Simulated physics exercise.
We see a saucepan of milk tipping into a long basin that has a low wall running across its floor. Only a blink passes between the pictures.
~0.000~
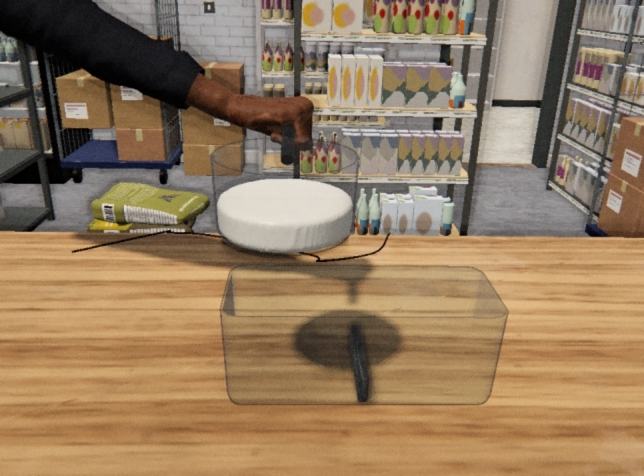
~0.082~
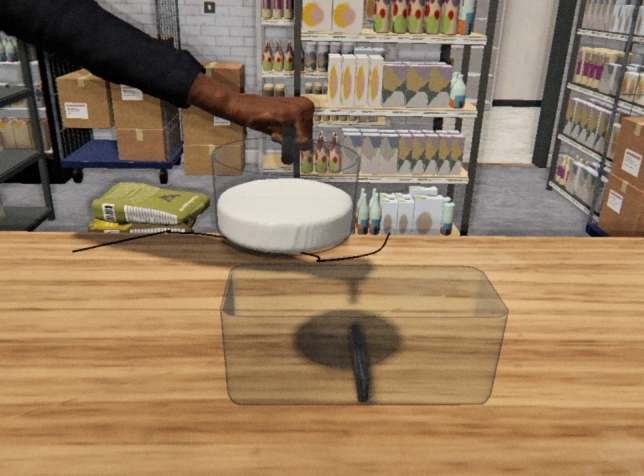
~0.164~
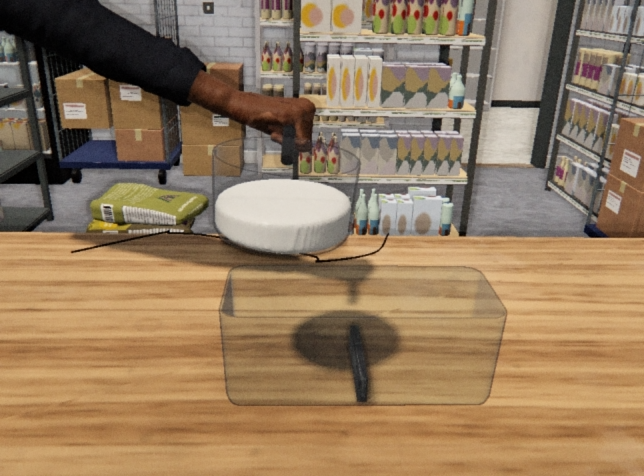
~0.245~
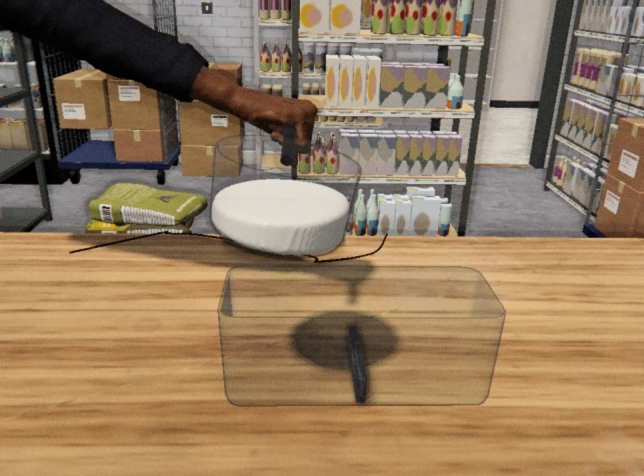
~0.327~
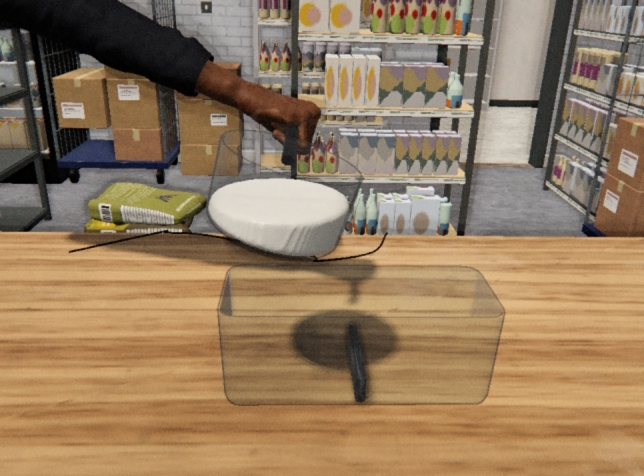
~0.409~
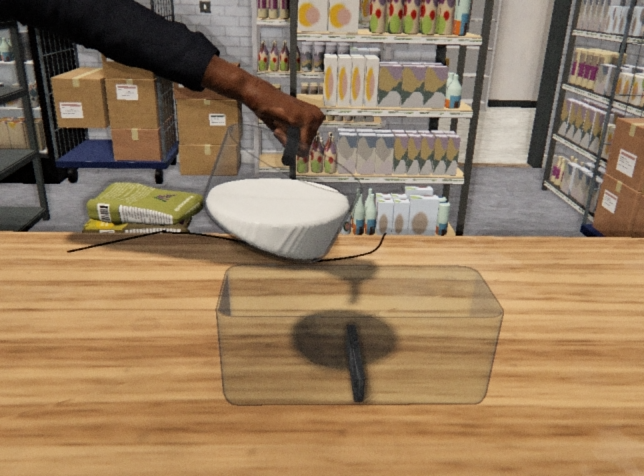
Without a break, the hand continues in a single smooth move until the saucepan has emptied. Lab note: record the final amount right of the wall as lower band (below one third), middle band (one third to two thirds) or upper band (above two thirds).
Recorded: Upper band.
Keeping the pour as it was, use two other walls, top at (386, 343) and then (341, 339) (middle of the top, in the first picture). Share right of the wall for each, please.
Near 40 % and 95 %.
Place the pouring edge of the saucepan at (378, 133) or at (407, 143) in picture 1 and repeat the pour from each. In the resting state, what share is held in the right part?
About 90 % the first time, about 90 % the second.
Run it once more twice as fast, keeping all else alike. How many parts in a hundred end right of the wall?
It works out near 75 %.
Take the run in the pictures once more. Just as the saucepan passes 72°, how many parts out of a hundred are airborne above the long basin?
It works out to about 20 percent.
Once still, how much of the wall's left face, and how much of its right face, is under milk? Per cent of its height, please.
Left side roughly 20, right side roughly 80.
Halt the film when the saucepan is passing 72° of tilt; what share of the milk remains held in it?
Near 70 in a hundred still remains.
A moment on, the saucepan is tipped part way and 68 per cent is still to pour, 0 is left of the wall and 9 right of it.
Next, the saucepan is tipped on its side and 20 per cent is still to pour, 7 is left of the wall and 62 right of it.
Then the saucepan is tipped right over and 2 per cent is still to pour, 11 is left of the wall and 84 right of it.
Later the saucepan is tipped right over and 0 per cent is still to pour, 18 is left of the wall and 81 right of it.
At rest 19 per cent lies left of the wall, 81 right of it and 0 outside.
